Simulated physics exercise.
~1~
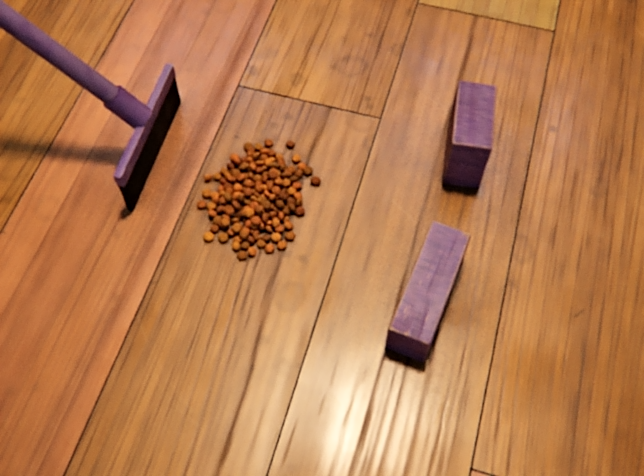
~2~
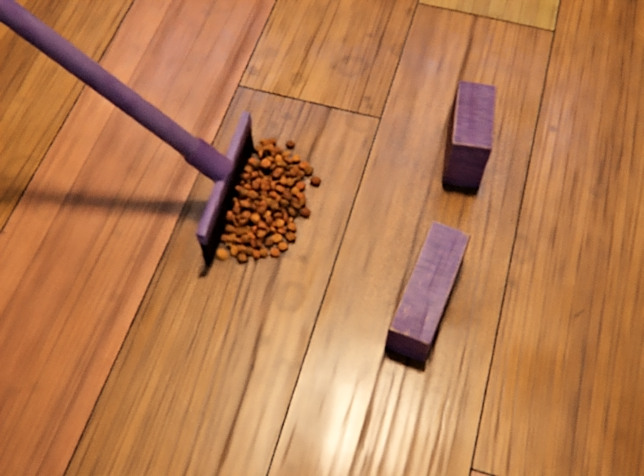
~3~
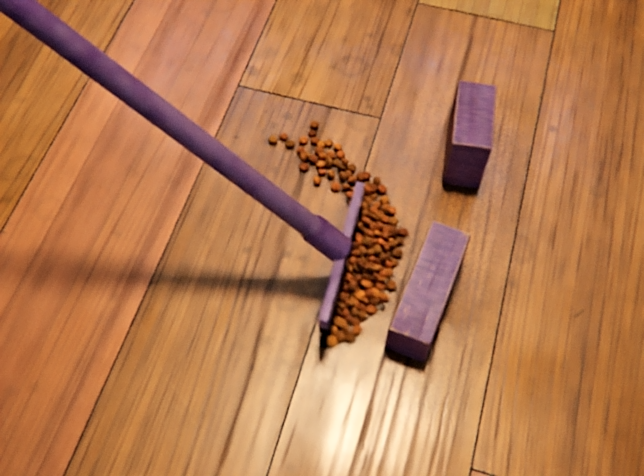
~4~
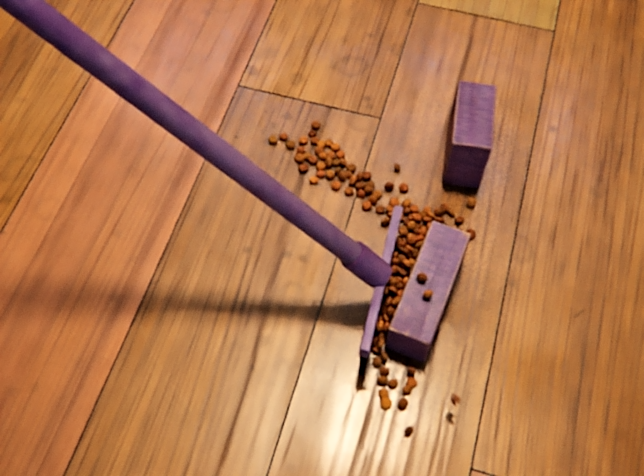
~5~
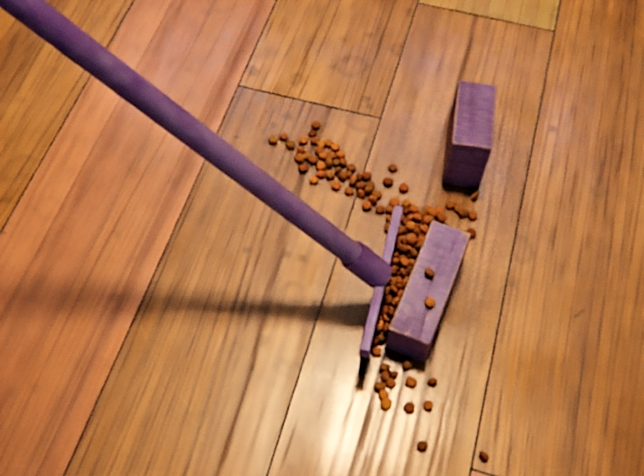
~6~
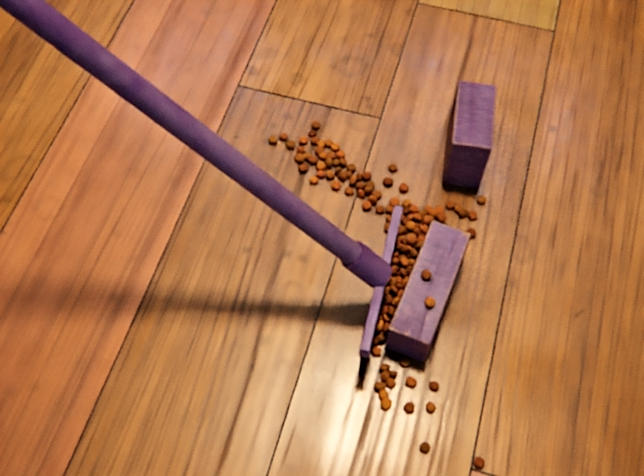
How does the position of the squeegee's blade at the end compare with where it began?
The blade starts at the upper left, to the left of the kibble pile. By the end it is farther right and lower down, close against the left side of the nearer purple block with kibble squeezed between them.
